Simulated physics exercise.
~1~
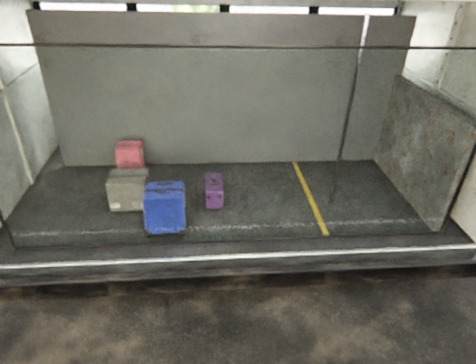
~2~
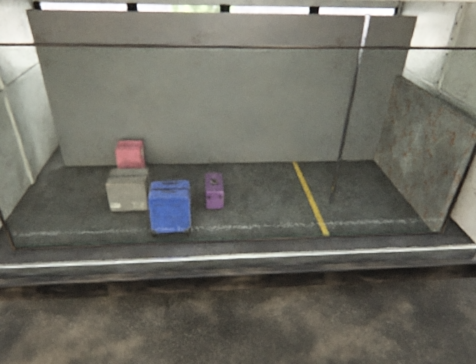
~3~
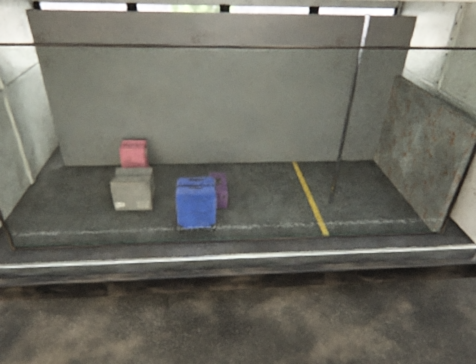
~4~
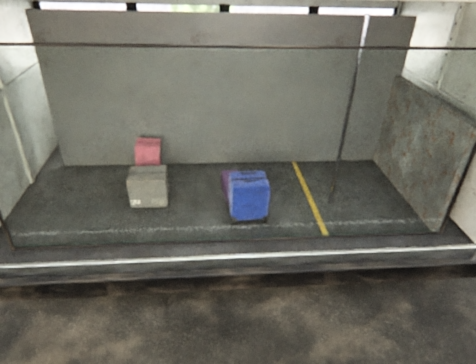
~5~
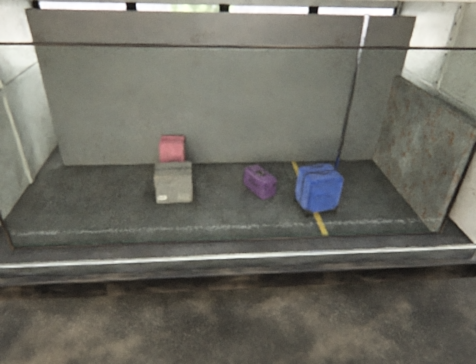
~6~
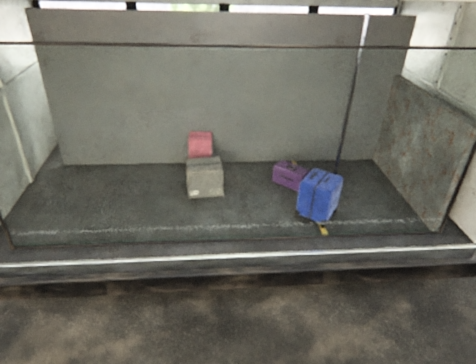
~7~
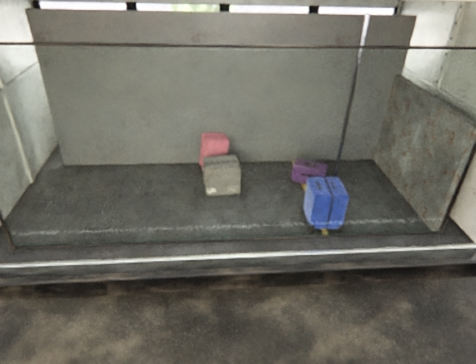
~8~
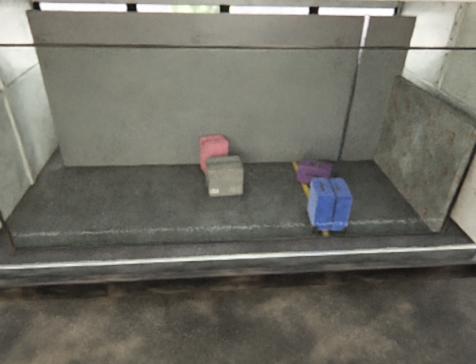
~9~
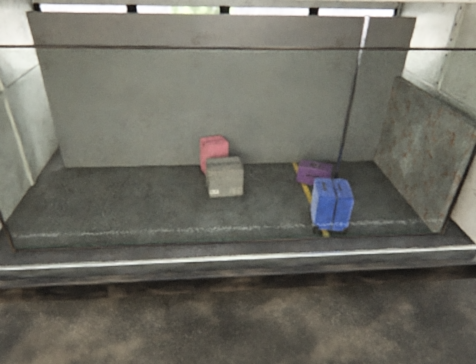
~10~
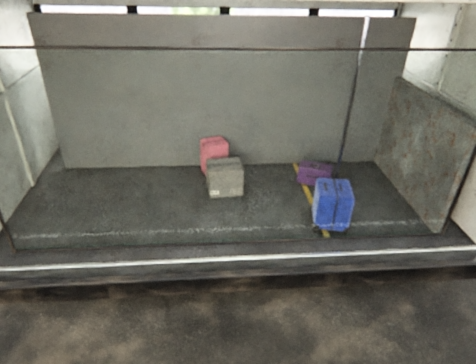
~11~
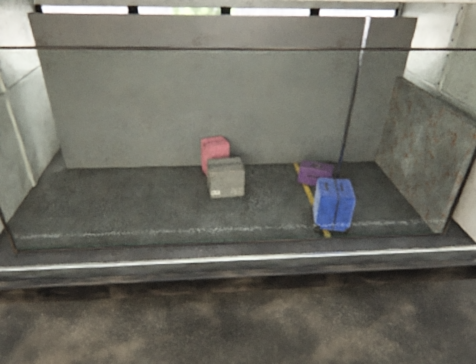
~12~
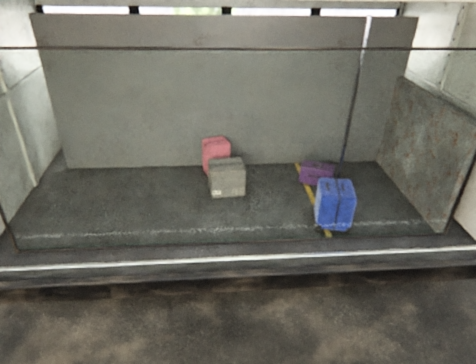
We see four boxy objects slide right across a grey bay, the blue case leading and passing in front of the purple one. The blue and purple cases come to rest at the yellow line, while the grey and pink boxes stop well short of it.
